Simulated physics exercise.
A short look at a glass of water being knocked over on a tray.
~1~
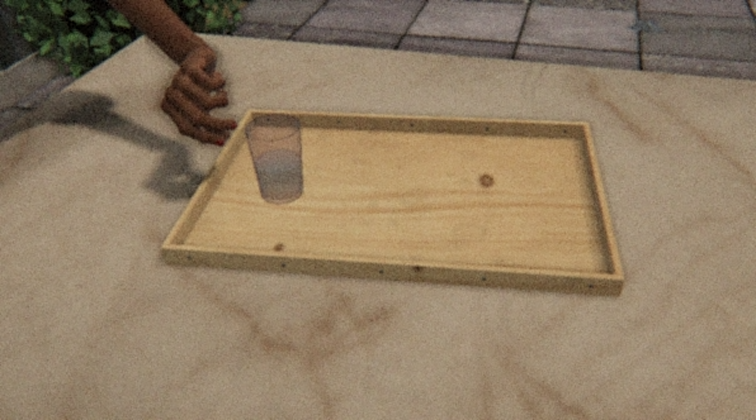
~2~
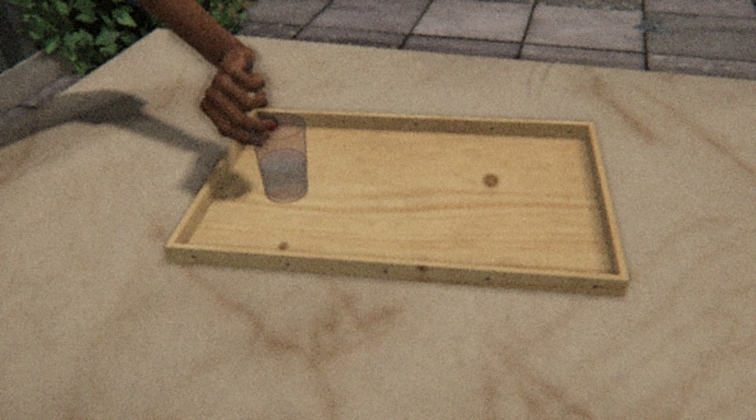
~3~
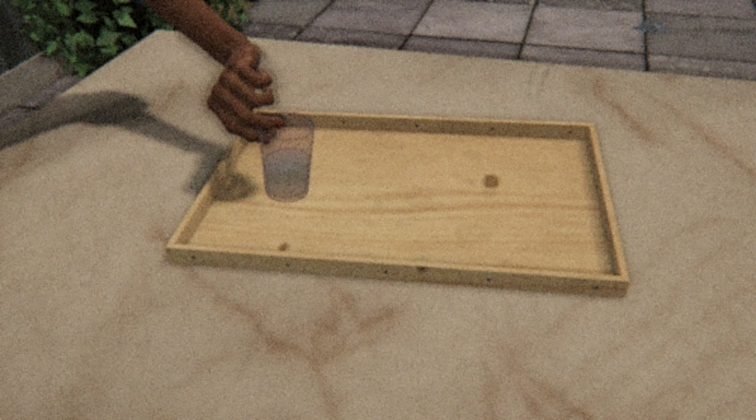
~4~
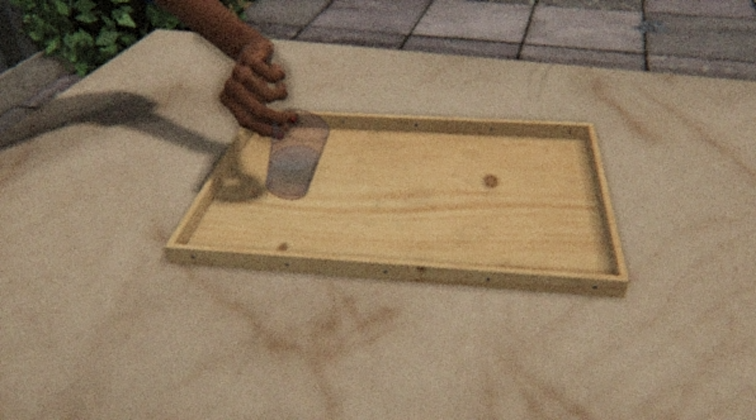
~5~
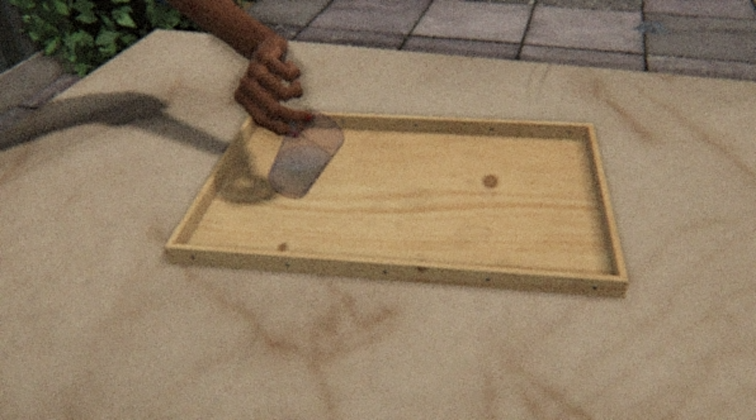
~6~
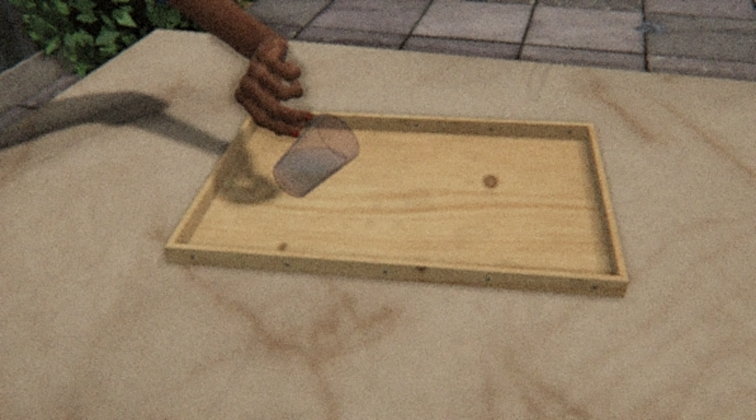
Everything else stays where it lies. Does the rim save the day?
In the end it keeps within the tray.
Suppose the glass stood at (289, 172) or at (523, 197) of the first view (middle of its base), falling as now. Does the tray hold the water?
At the first place it keeps within the tray, at the second it escapes from the tray.
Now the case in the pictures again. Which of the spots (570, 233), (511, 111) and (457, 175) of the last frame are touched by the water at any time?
First in the puddle, second clear of it, third soaked.
Soon after, the glass lies in the tray; the puddle covers about as much as a plate; all of it is inside the rim.
Later, the puddle covers about as much as a tray; all of it is inside the rim.
In the end, the puddle covers about as much as a tray; all of it is inside the rim.
